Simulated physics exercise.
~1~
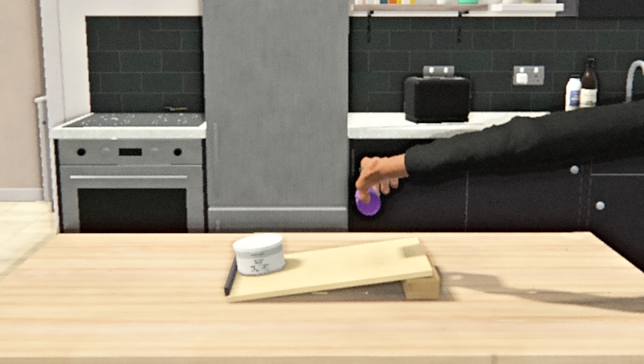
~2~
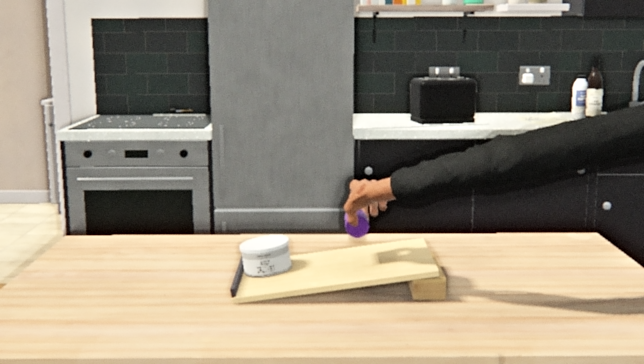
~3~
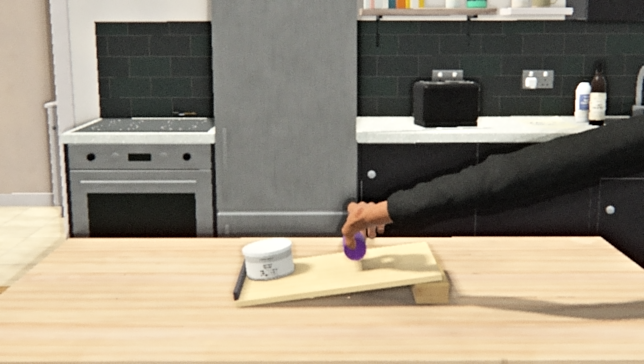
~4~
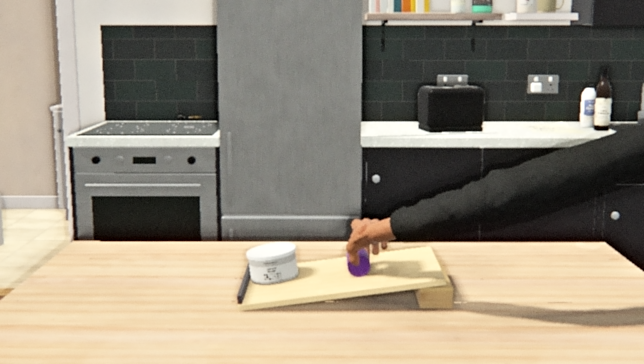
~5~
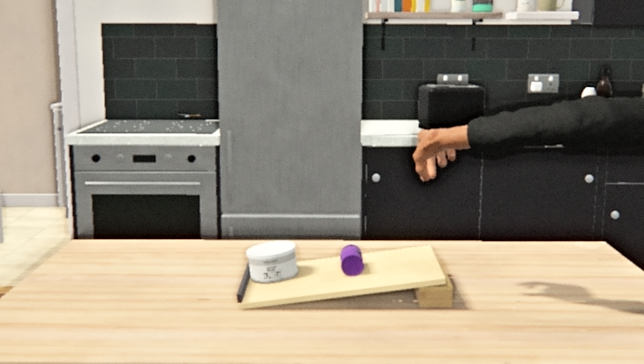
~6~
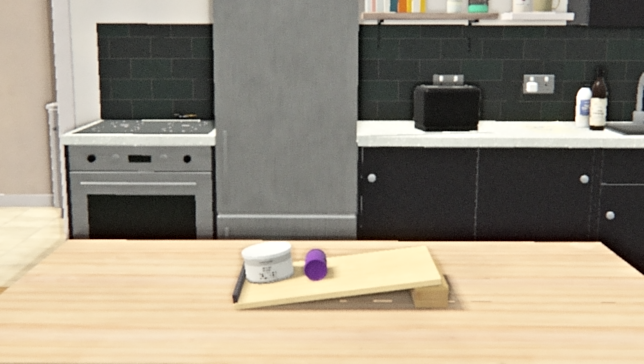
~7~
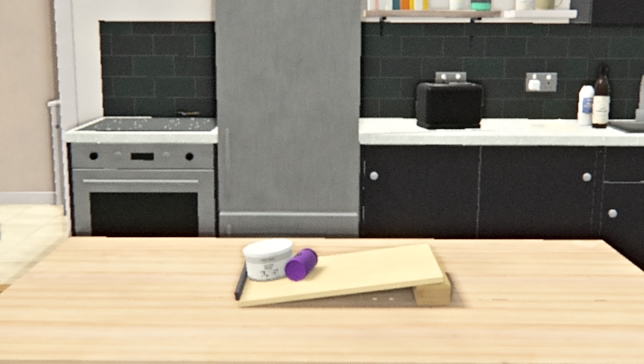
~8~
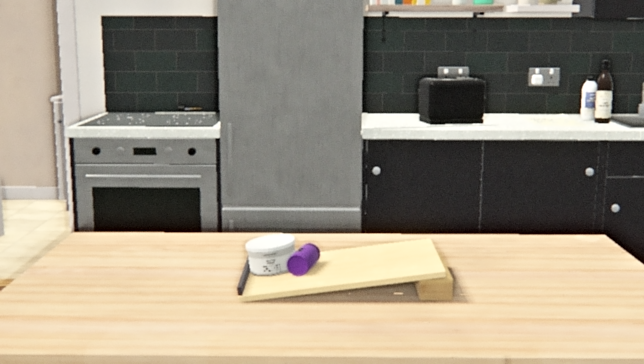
A purple shaker, released by a hand, rolls left down a sloping board to a white tub.
